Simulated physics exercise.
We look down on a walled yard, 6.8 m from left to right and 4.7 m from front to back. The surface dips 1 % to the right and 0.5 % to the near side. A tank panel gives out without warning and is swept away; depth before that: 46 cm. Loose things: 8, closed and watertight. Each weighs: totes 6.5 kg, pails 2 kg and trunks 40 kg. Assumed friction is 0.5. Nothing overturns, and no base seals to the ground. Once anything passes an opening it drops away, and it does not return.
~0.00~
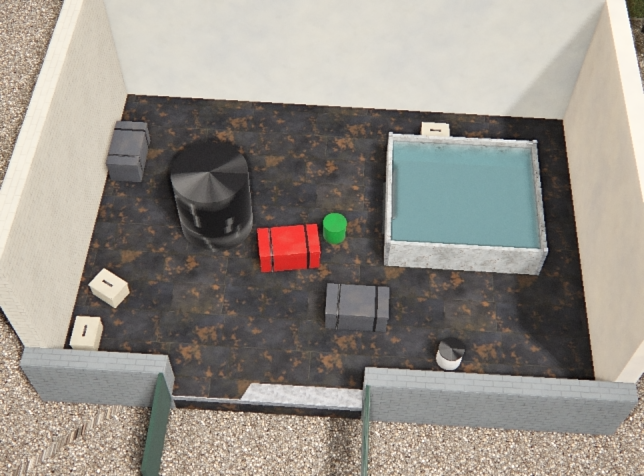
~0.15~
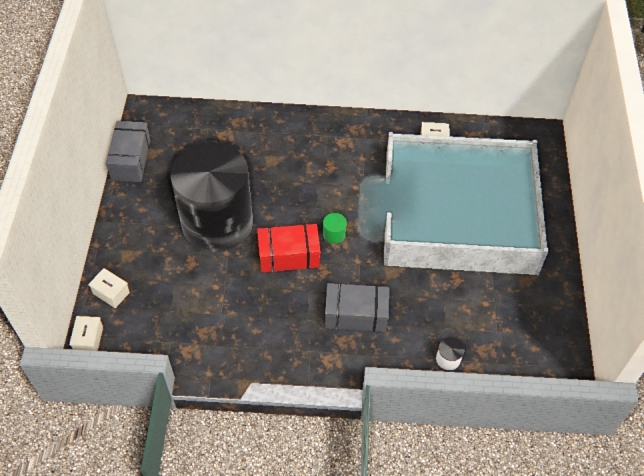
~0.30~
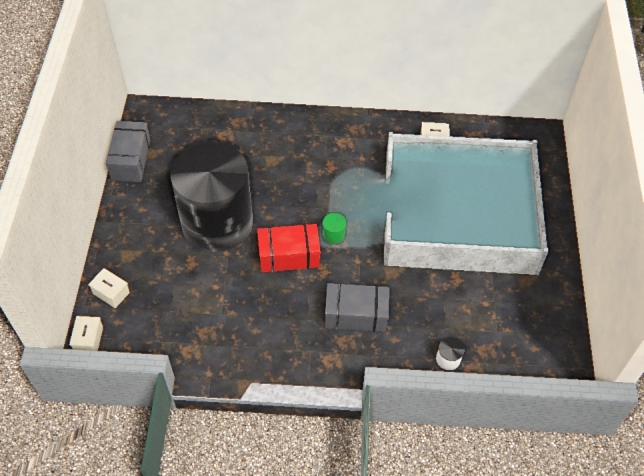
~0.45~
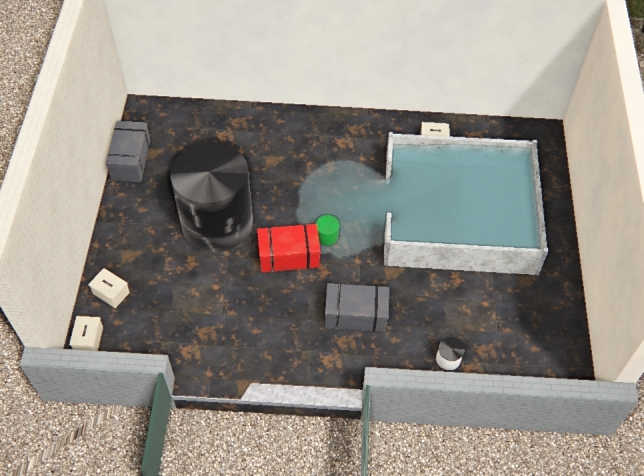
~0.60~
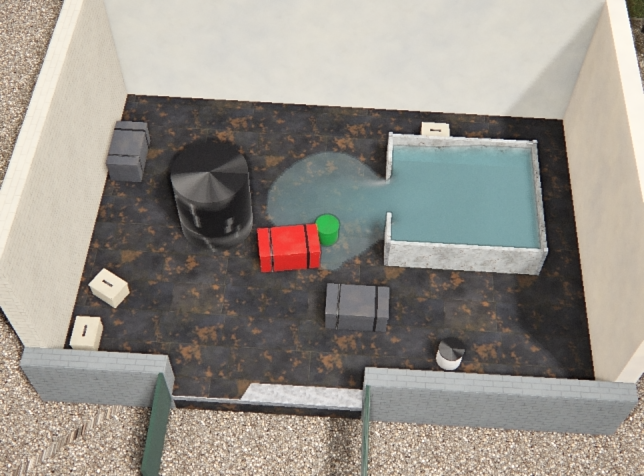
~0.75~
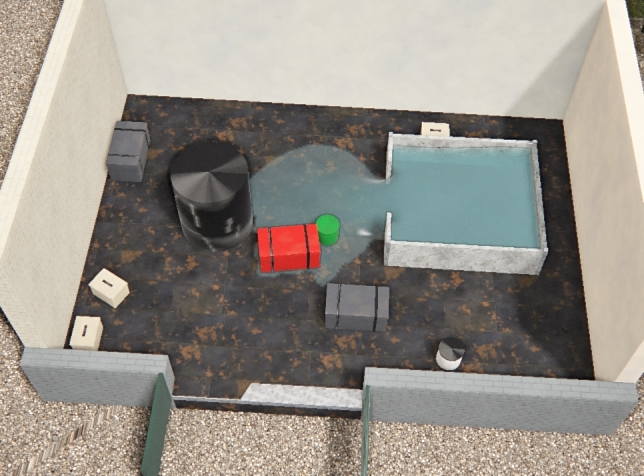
At the start, a walled yard holds a full pool on the right, with trunks, pails and a dark tank standing on dry ground. Water pours through a gap in the pool's left side and spreads leftward, nudging the green pail slightly left, then reaches around the unmoved red trunk and the dark tank.
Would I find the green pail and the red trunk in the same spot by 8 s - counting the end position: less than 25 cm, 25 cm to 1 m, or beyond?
In order: Green pail: Far displaced; red trunk: Modestly displaced.
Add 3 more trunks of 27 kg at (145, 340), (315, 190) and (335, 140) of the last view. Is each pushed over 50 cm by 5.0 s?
Respectively: Smaller, greater, smaller.
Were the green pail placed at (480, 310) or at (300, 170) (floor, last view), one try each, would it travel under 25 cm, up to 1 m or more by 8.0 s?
Well, the first time it keeps still, and the second time it covers a big distance.
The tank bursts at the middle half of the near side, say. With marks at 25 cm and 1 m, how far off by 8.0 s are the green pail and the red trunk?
The green pail remains where it was; the red trunk remains where it was.
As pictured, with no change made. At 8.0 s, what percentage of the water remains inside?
92 % or so.
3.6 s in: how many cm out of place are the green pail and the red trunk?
Roughly 200 and 50 cm by then.
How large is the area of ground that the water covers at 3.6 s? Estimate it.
Some 21 m2 of it.
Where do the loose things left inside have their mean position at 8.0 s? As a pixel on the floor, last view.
Around (315, 289).
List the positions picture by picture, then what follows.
The first frame shows the green pail at (335, 223), on the bottom; the red trunk at (288, 240), on the bottom; water covers 3.7 m2; 0 of 8 have shifted.
The second frame shows the green pail at (335, 223) rests on the ground; the red trunk at (288, 240) rests on the ground; 4.1 m2 under water; 0 of 8 have shifted.
The third frame shows the green pail at (334, 223), on the bottom; the red trunk at (288, 240), on the bottom; water covers 4.6 m2; 0 of 8 have shifted.
The fourth frame shows the green pail at (327, 225) rests on the ground, 11 cm from its start; the red trunk at (288, 240) rests on the ground; 5.2 m2 under water; 1 of 8 have shifted.
The fifth frame shows the green pail at (327, 224) rests on the ground, 11 cm from its start; the red trunk at (288, 240), on the bottom; 6.0 m2 under water; 1 of 8 have shifted.
The sixth frame shows the green pail at (327, 224), afloat, 11 cm from its start; the red trunk at (288, 240) rests on the ground; 6.7 m2 under water; 1 of 8 have shifted.
After 1.6 s the green pail is near (345, 258), 0.6 m from its start, aground; the red trunk is near (287, 242), 0.0 m from its start, aground; 0 of 8 are out; 0 afloat.
After 3.6 s the green pail is near (473, 284), 2.0 m from its start, aground; the red trunk is near (280, 272), 0.5 m from its start, aground; 0 of 8 are out; 0 afloat.
After 5.6 s the green pail is near (486, 289), 2.2 m from its start, aground; the red trunk is near (280, 272), 0.5 m from its start, aground; 0 of 8 are out; 2 afloat.
After 8.0 s the green pail is near (487, 290), 2.2 m from its start, aground; the red trunk is near (280, 272), 0.5 m from its start, aground; 0 of 8 are out; 1 afloat.
